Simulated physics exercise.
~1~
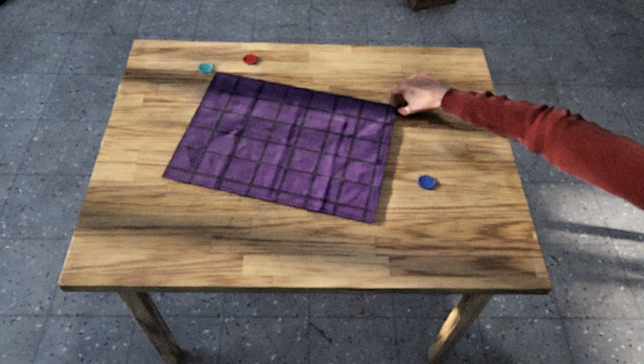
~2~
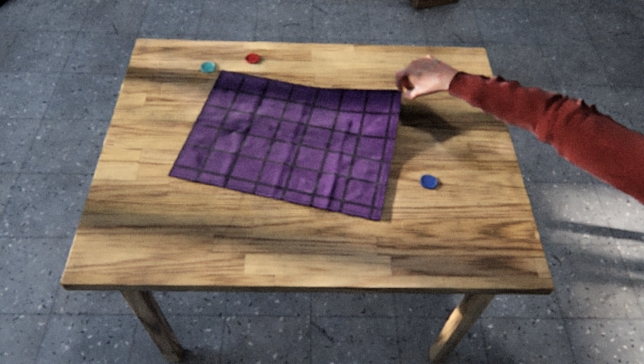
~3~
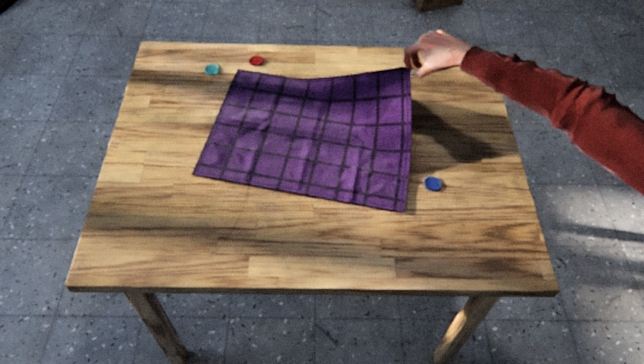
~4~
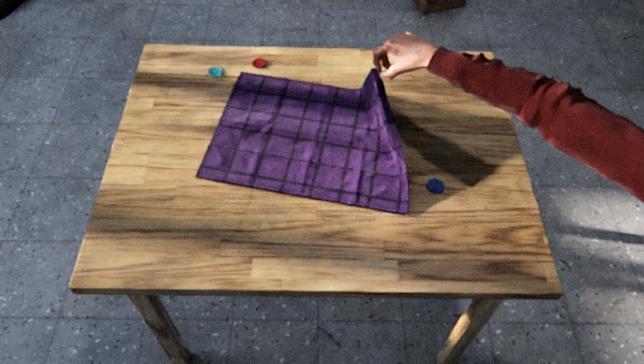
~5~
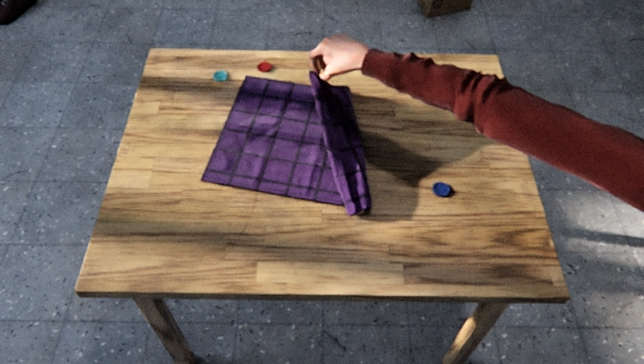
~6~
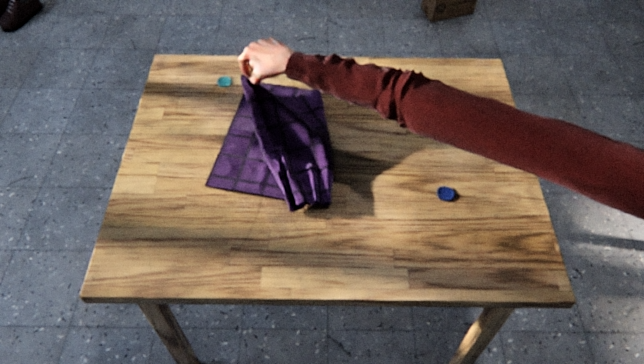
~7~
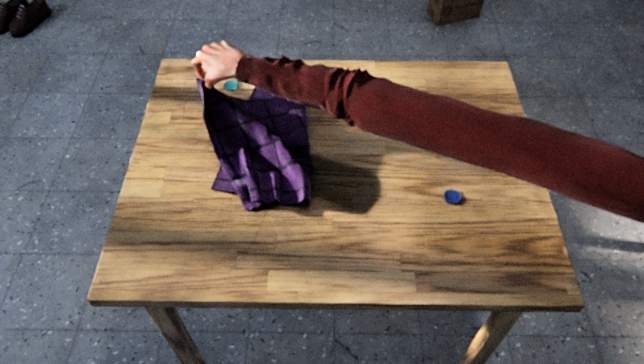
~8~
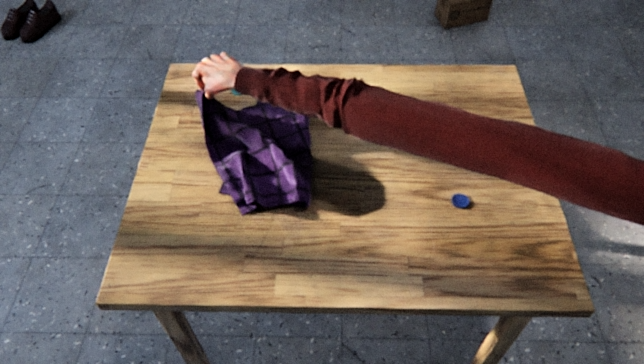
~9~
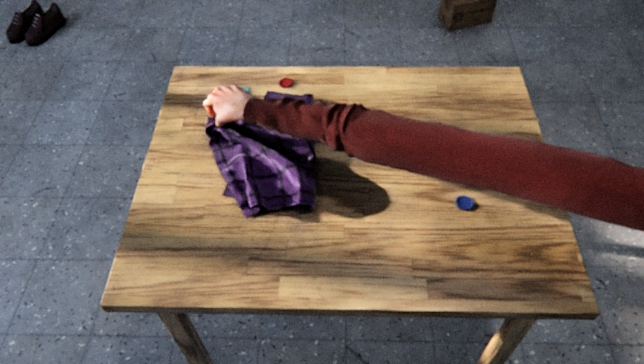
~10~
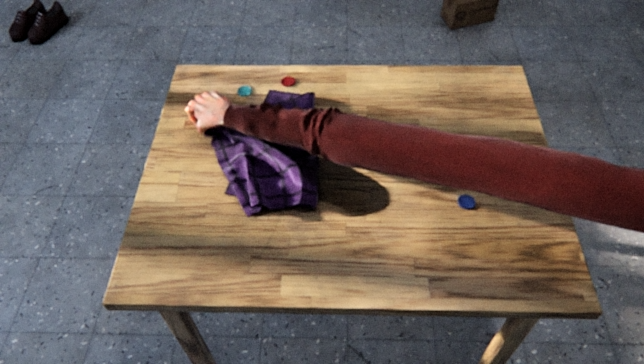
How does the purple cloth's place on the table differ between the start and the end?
At the start it lies spread out across the middle and left of the table, reaching close to the blue disc. By the end it sits bunched up on the left part of the table, with a wide stretch of bare wood between it and the blue disc.
